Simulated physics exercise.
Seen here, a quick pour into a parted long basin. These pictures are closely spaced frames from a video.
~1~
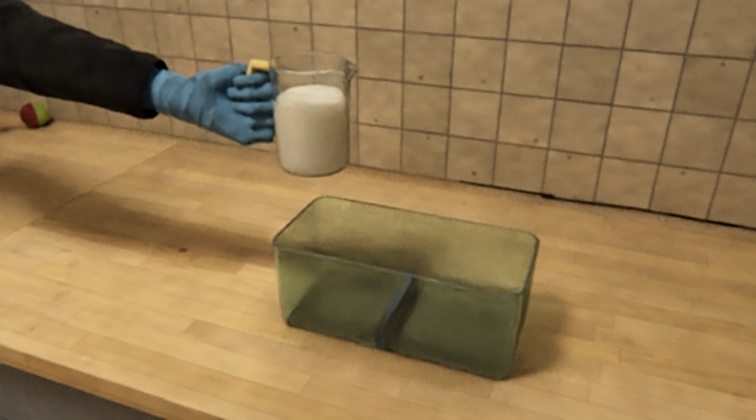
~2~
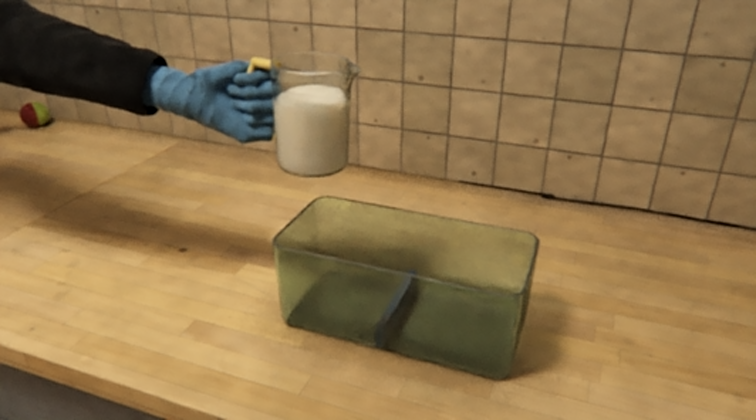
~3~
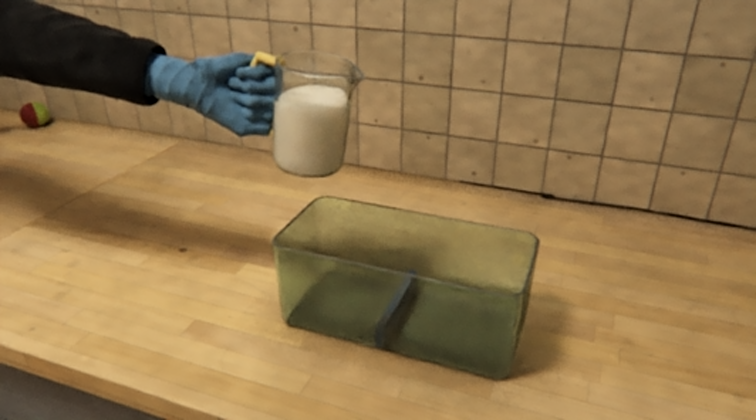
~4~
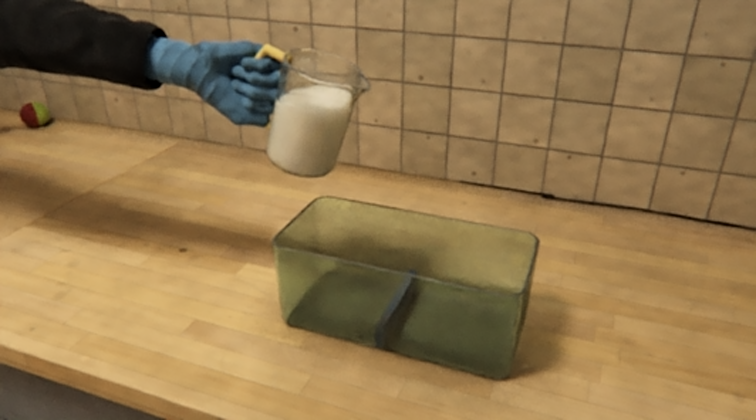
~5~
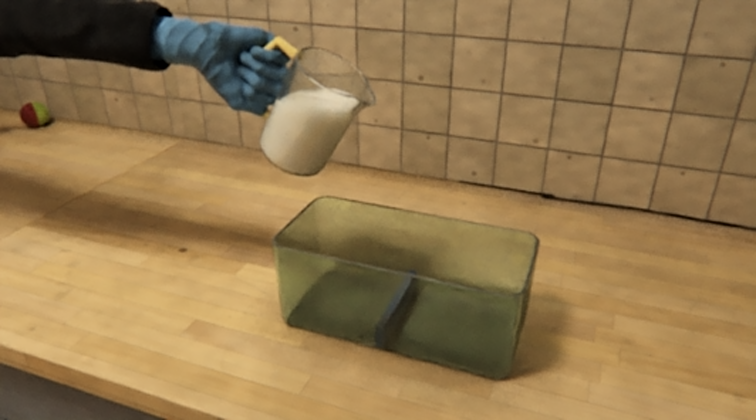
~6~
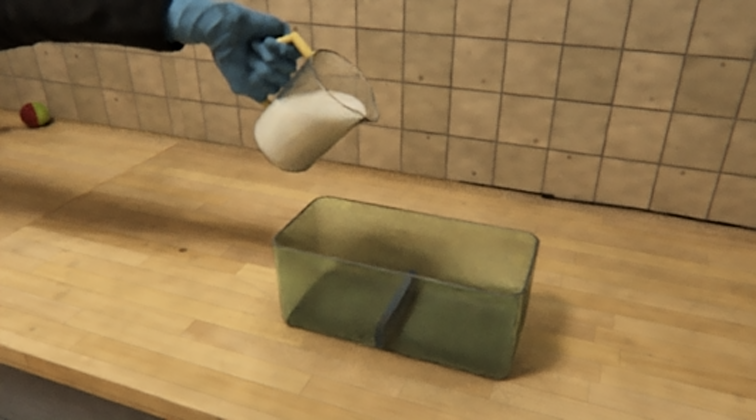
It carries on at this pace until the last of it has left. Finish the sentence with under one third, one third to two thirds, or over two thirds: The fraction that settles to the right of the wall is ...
The fraction that settles to the right of the wall is over two thirds.
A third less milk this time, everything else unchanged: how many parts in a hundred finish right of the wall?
Around 85 percent, more or less.
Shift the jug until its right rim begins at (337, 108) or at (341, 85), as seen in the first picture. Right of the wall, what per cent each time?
It comes out at around 15 percent and then around 45 percent.
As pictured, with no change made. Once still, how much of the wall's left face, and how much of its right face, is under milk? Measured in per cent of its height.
Left side 10 percent, right side 60 percent.
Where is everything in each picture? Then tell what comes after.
In the first picture, tilt 0°; pouring edge (357, 69); surface from (281, 90) to (346, 98); the long basin's rim runs from (295, 219) to (532, 266); the wall's top is at (398, 297).
In the second picture, tilt 2°; pouring edge (358, 71); surface from (282, 90) to (347, 99).
In the third picture, tilt 8°; pouring edge (363, 77); surface from (284, 91) to (348, 99).
In the fourth picture, tilt 17°; pouring edge (369, 88); surface from (285, 94) to (352, 101).
In the fifth picture, tilt 29°; pouring edge (375, 103); surface from (281, 102) to (358, 104).
In the sixth picture, tilt 43°; pouring edge (378, 120); surface from (270, 109) to (368, 112).
A moment on, the jug is tipped right over and 64 per cent is still to pour, 0 is left of the wall and 10 right of it.
Next, the jug is tipped right over and 15 per cent is still to pour, 6 is left of the wall and 62 right of it.
Then the jug is tipped right over and 1 per cent is still to pour, 6 is left of the wall and 88 right of it.
Later the jug is tipped right over and 0 per cent is still to pour, 8 is left of the wall and 90 right of it.
At rest 8 per cent lies left of the wall, 90 right of it and 1 outside.
